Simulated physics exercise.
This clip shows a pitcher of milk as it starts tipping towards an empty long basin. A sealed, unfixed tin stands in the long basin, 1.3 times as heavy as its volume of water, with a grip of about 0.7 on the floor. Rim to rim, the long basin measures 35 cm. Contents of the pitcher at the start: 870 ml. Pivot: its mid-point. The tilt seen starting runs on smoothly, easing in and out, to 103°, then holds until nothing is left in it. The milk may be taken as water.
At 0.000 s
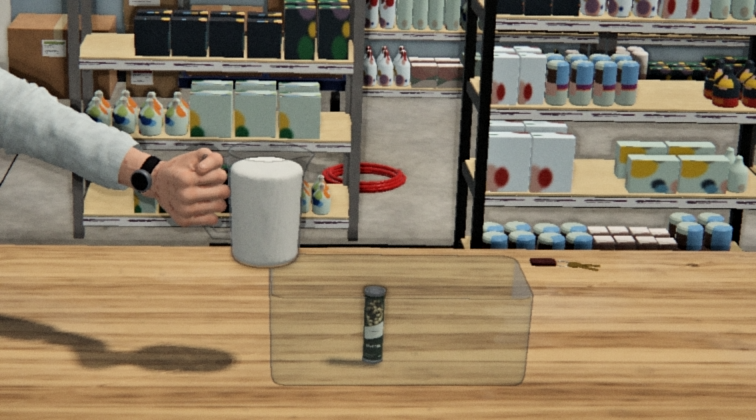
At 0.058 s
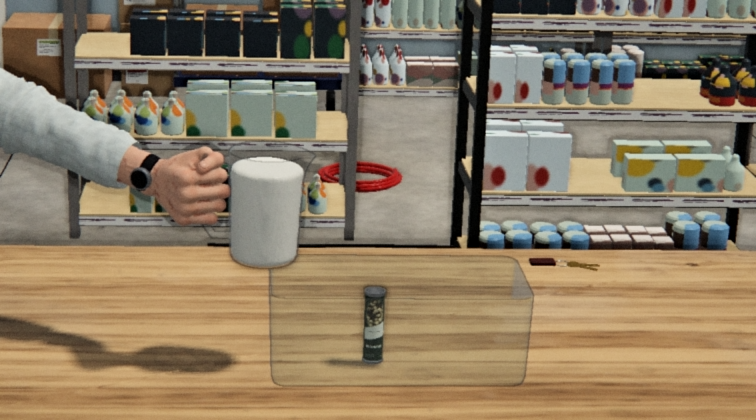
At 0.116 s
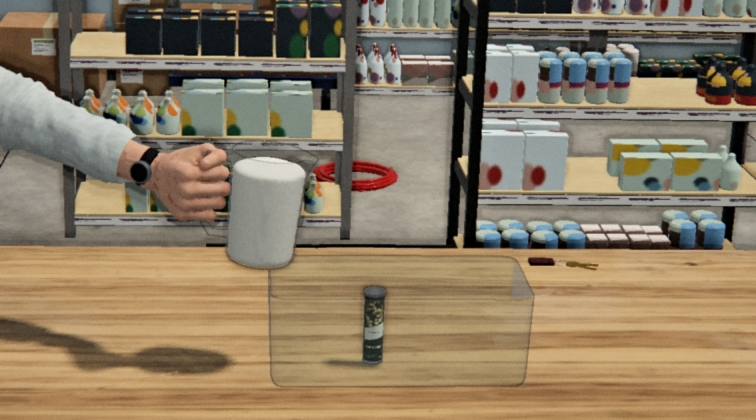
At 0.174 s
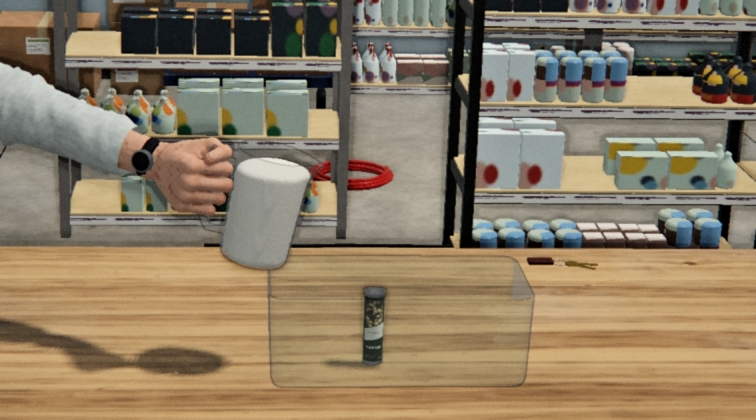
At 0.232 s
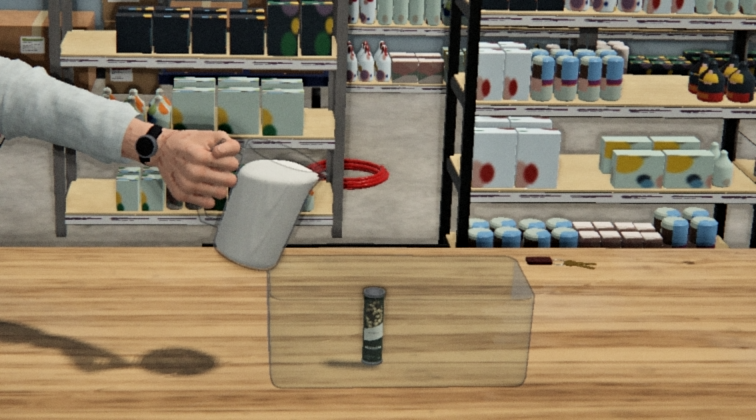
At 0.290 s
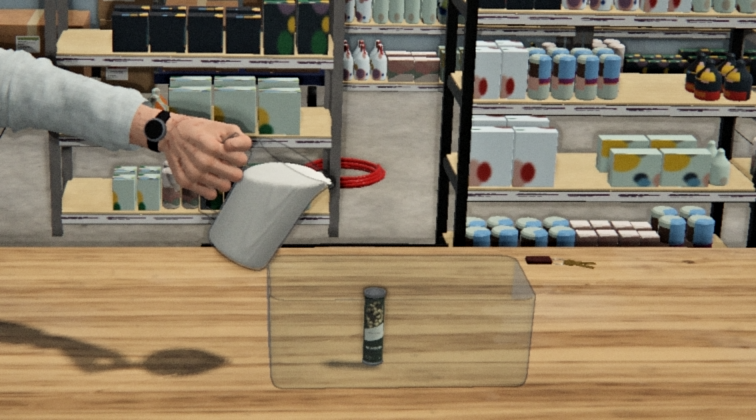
In a shop, a hand wearing a dark watch held a white pitcher above a wooden counter and smoothly tilted it rightward beside a clear, long basin with a small dark tin inside.
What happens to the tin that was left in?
It gets tipped over.
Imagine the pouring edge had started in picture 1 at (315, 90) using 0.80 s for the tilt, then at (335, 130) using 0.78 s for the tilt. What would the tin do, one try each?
First it stays up; then it stays up.
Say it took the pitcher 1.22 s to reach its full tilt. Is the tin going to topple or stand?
It tumbles over, then.
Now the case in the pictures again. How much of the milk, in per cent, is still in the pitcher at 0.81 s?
28 %.
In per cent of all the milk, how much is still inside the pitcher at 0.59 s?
About 72 per cent.
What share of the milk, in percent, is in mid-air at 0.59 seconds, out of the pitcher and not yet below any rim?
My guess is roughly 14 %.
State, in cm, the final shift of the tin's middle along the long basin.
Net tin displacement: Roughly 11.0 cm.
By 0.59 s the tilt is 87° and 72 per cent is still to pour; the tin stands where it began.
By 0.81 s the tilt is 103° and 29 per cent is still to pour; the tin leans 14°.
By 1.05 s the tilt is 103° and 6 per cent is still to pour; the tin lies on its side.
By 1.30 s the tilt is 103° and 1 per cent is still to pour; the tin lies on its side.
At rest the tin lies on its side.
